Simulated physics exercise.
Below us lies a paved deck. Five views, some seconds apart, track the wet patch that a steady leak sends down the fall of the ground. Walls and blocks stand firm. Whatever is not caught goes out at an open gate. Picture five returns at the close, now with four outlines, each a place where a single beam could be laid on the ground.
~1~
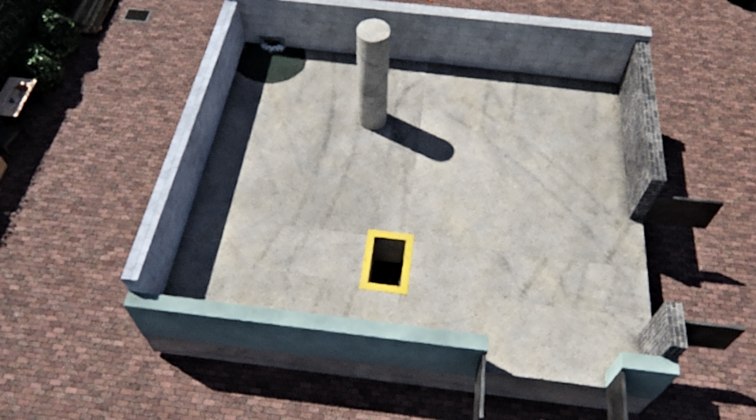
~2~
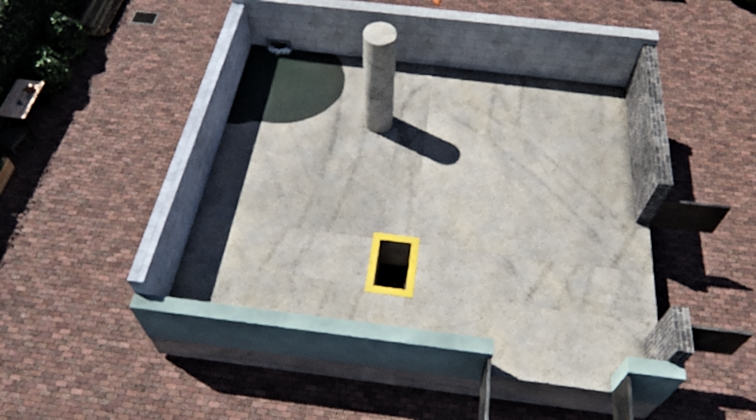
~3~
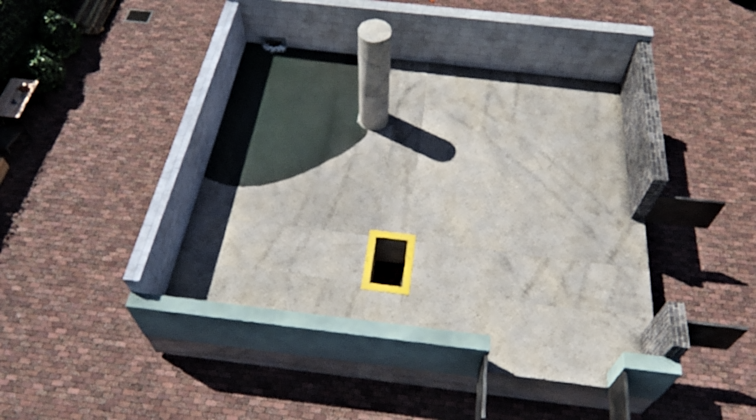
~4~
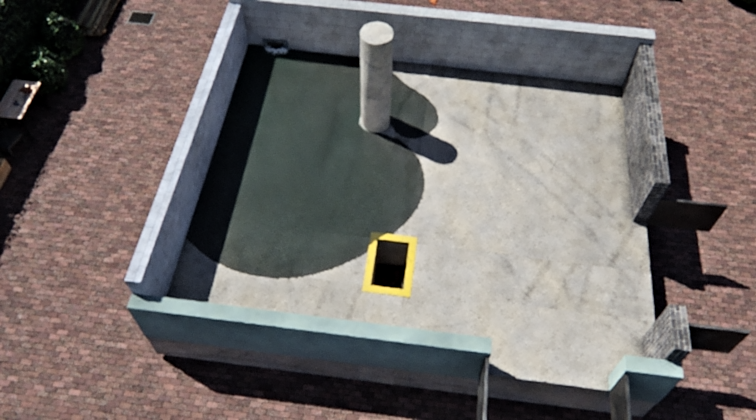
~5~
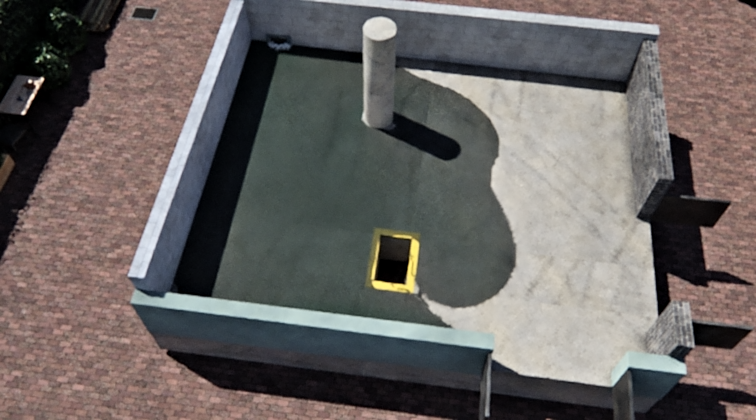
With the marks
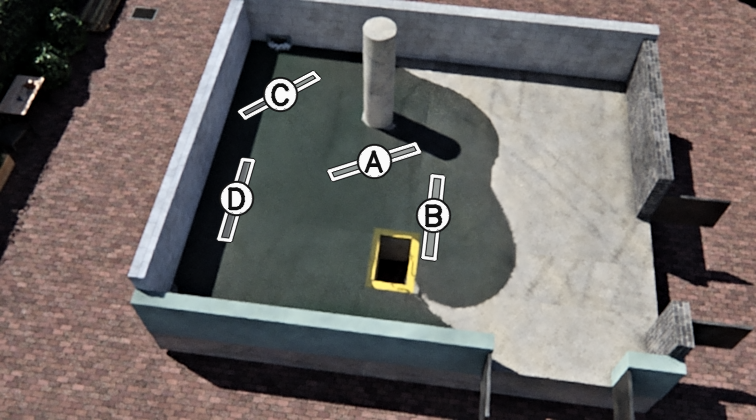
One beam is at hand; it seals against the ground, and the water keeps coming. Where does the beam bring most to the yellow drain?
Position B does it best.
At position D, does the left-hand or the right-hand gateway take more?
The left gate.
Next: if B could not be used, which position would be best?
D.
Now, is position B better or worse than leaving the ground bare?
Position B is better.
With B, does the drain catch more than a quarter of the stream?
Yes.
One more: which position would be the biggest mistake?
The answer is C.
In white, A from (331, 175) to (417, 147); B from (428, 258) to (437, 176); C from (242, 114) to (316, 75); D from (224, 239) to (247, 160).
With A, about 17 % of the stream goes into the yellow drain, about 83 % out by the gates.
With B, about 41 % of the stream goes into the yellow drain, about 59 % out by the gates.
With C, about 11 % of the stream goes into the yellow drain, about 89 % out by the gates.
With D, about 27 % of the stream goes into the yellow drain, about 73 % out by the gates.
